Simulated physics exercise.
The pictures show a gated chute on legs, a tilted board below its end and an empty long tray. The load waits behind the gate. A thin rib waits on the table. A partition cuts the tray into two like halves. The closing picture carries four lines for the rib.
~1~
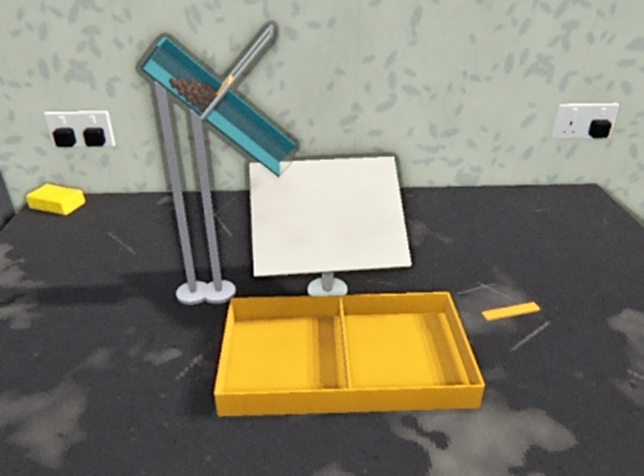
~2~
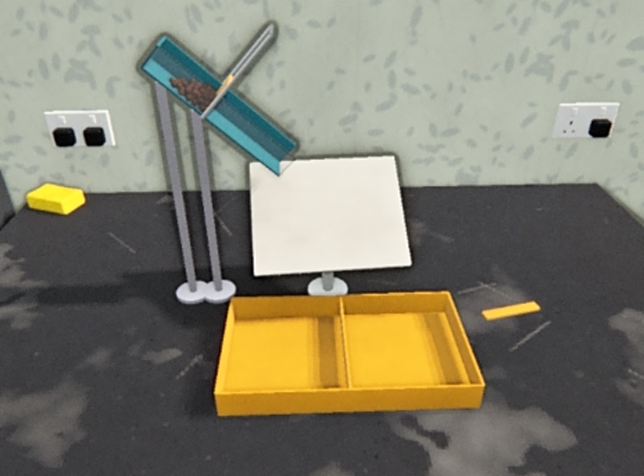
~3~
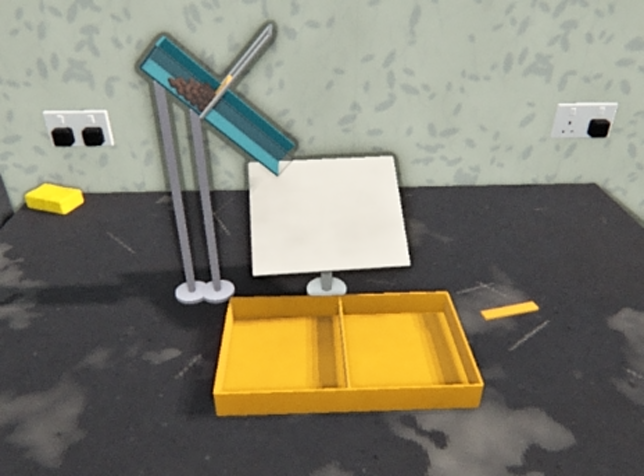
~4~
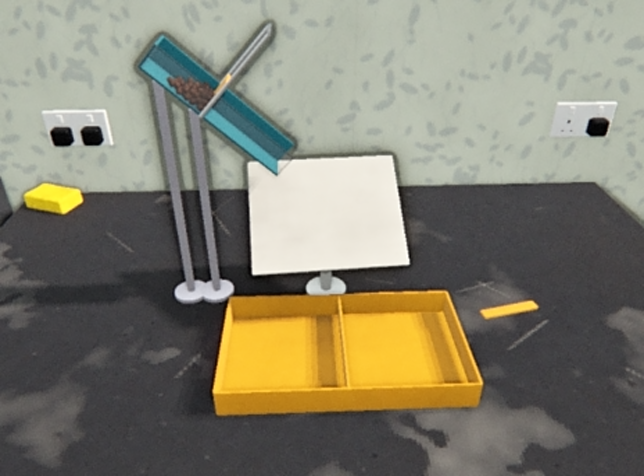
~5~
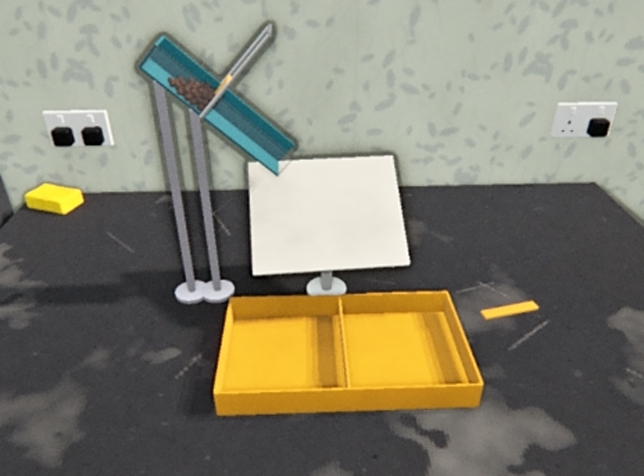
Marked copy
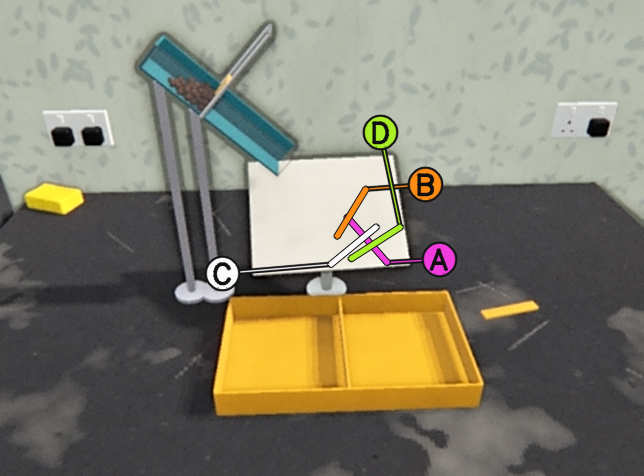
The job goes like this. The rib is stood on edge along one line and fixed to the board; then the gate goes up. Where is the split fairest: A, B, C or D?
The answer is line D.
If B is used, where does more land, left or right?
The left half.
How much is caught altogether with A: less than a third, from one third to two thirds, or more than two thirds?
More than two thirds.
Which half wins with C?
The left half.
On the marked copy, line A from (347, 217) to (387, 262); line B from (365, 189) to (337, 236); line C from (376, 227) to (330, 264); line D from (400, 227) to (351, 258).
With A, of what is caught, a small part in the left half, most in the right.
With B, of what is caught, most in the left half, a small part in the right.
With C, of what is caught, most in the left half, a small part in the right.
With D, of what is caught, about two thirds in the left half, about a third in the right.
